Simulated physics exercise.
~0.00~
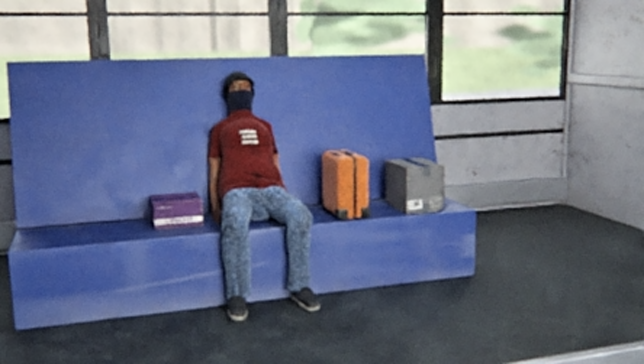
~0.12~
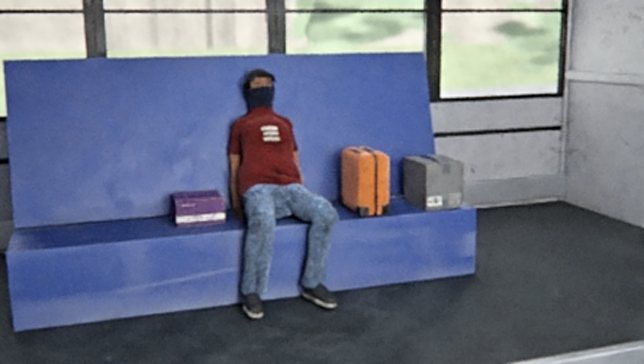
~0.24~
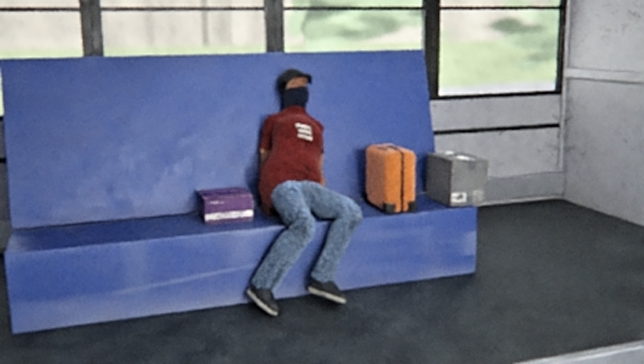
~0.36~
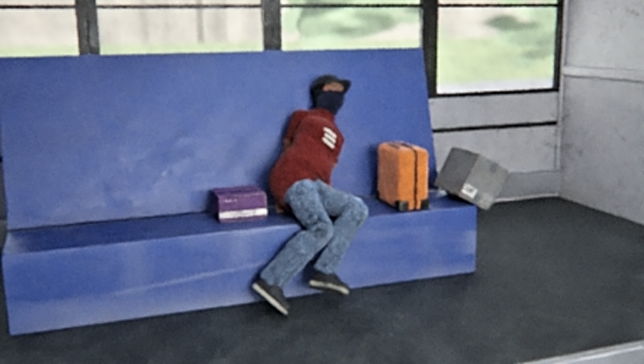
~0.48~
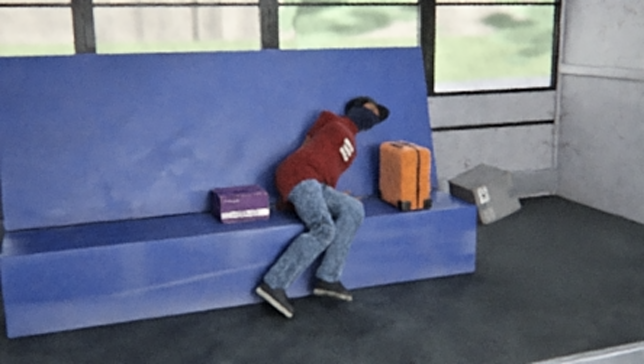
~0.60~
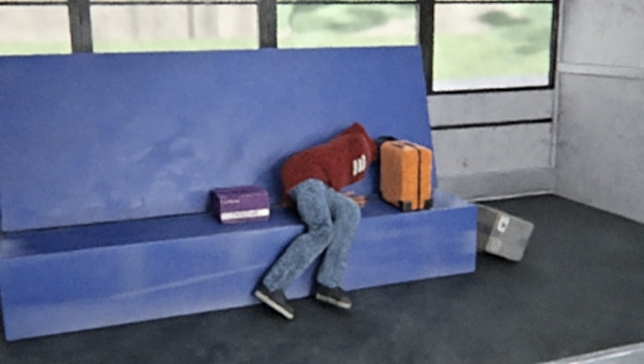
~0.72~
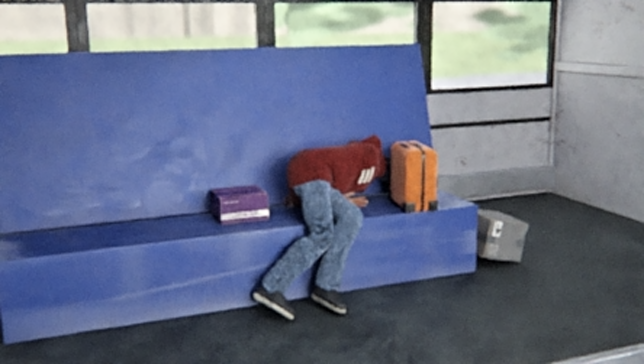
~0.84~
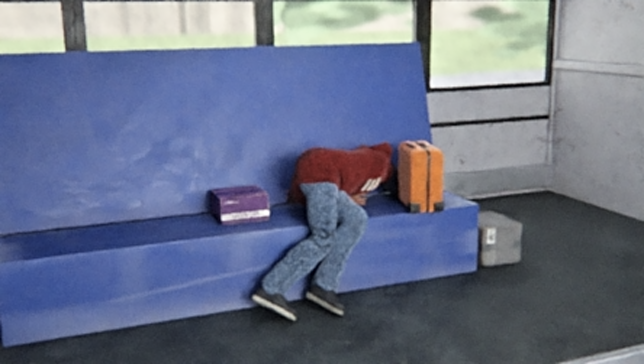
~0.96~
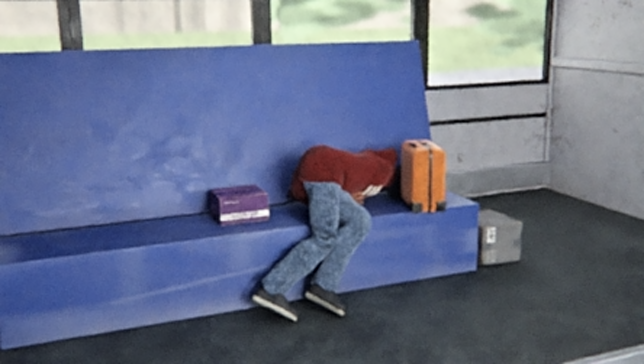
Inside a metro car, a long blue bench runs beneath the windows, seen from the front and slightly above, as the view drifts a little. A masked passenger in a dark cap, red shirt and jeans sits limply between a purple carton on the left and an upright orange case and grey holdall on the right. All slide right along the bench. The holdall tips off the right end and tumbles to the floor, while the passenger topples sideways toward the case. At the end the passenger lies slumped against the upright case, hips on the seat, the carton still on the bench.
